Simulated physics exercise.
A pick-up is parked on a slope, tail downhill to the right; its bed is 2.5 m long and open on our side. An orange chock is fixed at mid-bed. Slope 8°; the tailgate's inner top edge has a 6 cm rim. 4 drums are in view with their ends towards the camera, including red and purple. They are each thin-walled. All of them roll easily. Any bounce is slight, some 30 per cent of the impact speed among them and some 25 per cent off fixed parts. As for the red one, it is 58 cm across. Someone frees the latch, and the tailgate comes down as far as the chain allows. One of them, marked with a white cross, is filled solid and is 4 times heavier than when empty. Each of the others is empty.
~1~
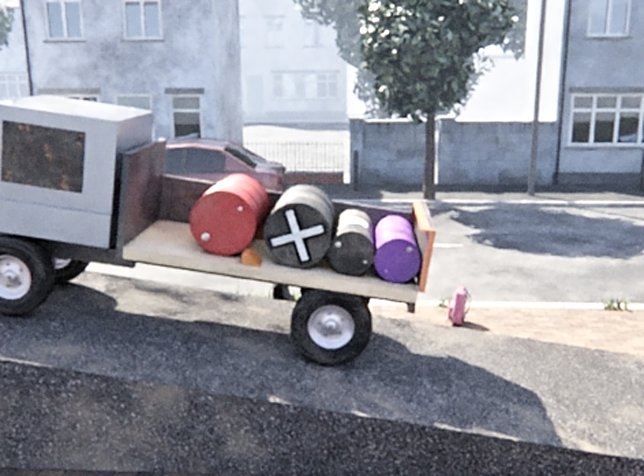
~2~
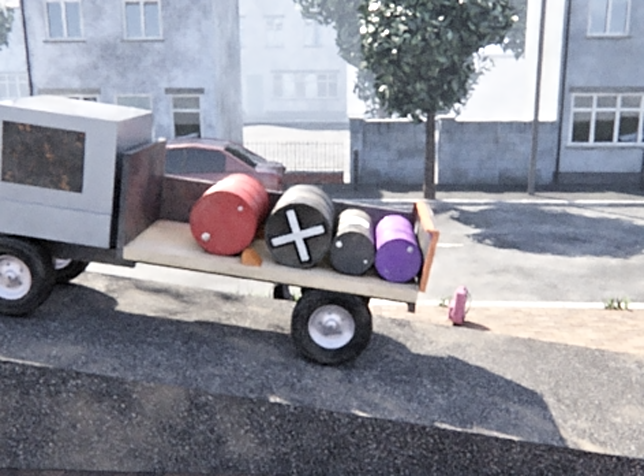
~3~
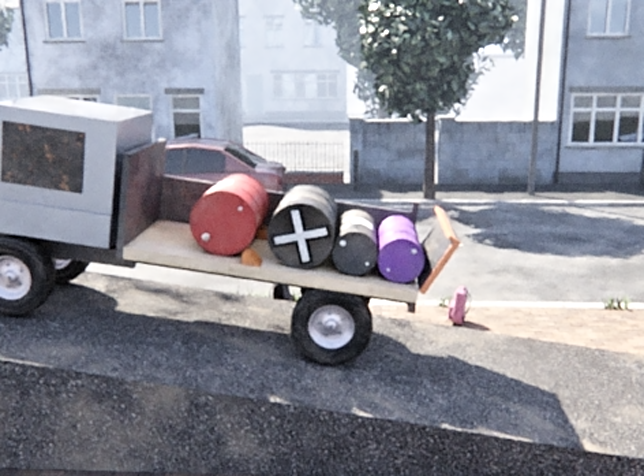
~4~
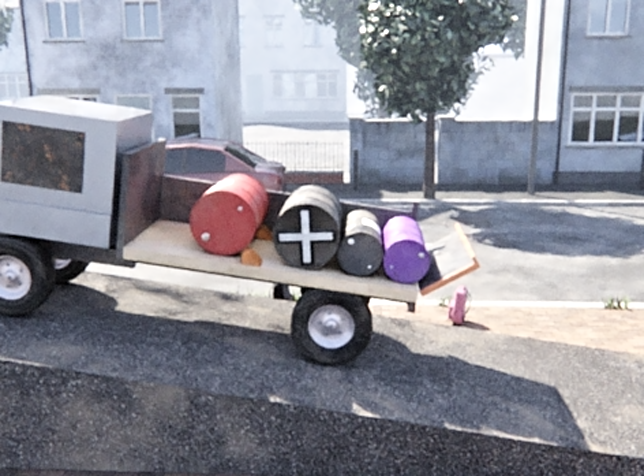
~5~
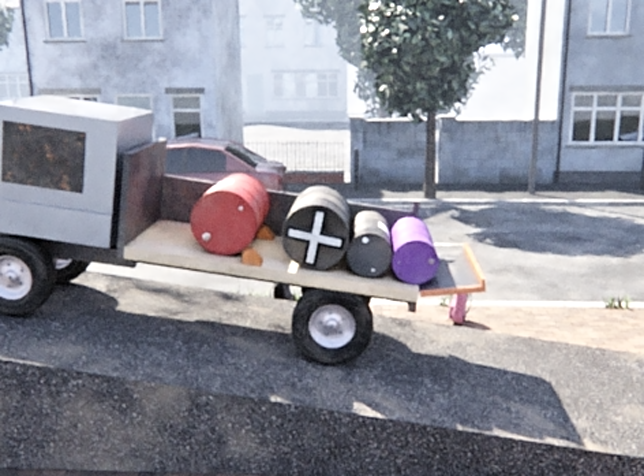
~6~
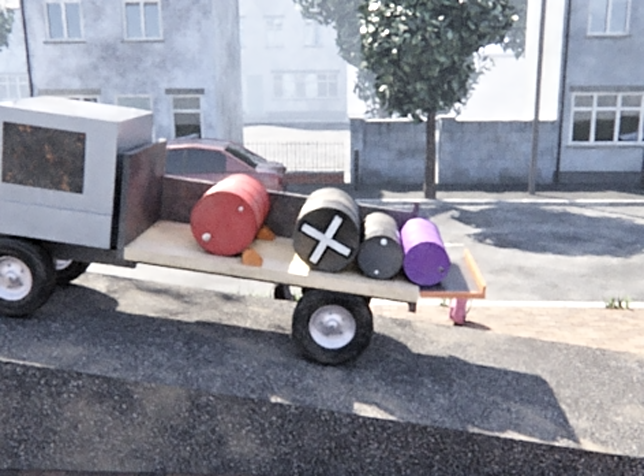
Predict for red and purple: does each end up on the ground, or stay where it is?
Red stays put; purple gets away.
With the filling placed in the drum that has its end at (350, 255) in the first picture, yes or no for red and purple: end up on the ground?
Well, red? No, it won't. Purple? Yes, it will.
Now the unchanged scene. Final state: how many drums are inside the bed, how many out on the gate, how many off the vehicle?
The split comes out as 2, 1 and 1.
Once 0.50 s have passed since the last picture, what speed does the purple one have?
Its speed is roughly 0.6 m/s.
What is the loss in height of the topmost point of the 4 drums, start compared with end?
Some 0 cm lower.
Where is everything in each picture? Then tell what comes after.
In the first frame, red at (222, 224), purple at (398, 261); gate 82° above level, tip at (433, 232); white cross at (297, 235).
In the second frame, red at (222, 224), purple at (398, 261); gate 78° above level, tip at (436, 233).
In the third frame, red at (222, 224), purple at (401, 261); gate 58° above level, tip at (457, 242).
In the fourth frame, red at (222, 224), purple at (407, 262); gate 29° above level, tip at (477, 265).
In the fifth frame, red at (223, 224), purple at (416, 263); gate 6° above level, tip at (483, 289).
In the sixth frame, red at (223, 224), purple at (427, 264); gate 0° below level, tip at (483, 296).
Then, 0.50 s after the last picture, red is on the bed, 175 cm short of the hinge; purple is on the gate, 35 cm past the hinge, rolling right; 0 gone off the back.
Then, 1.10 s after the last picture, purple is dropping off the gate; no change for red; 1 gone off the back.
At rest (3.30 s after the last picture), red is on the bed, 175 cm short of the hinge; purple is out on the ground; 1 gone off the back.
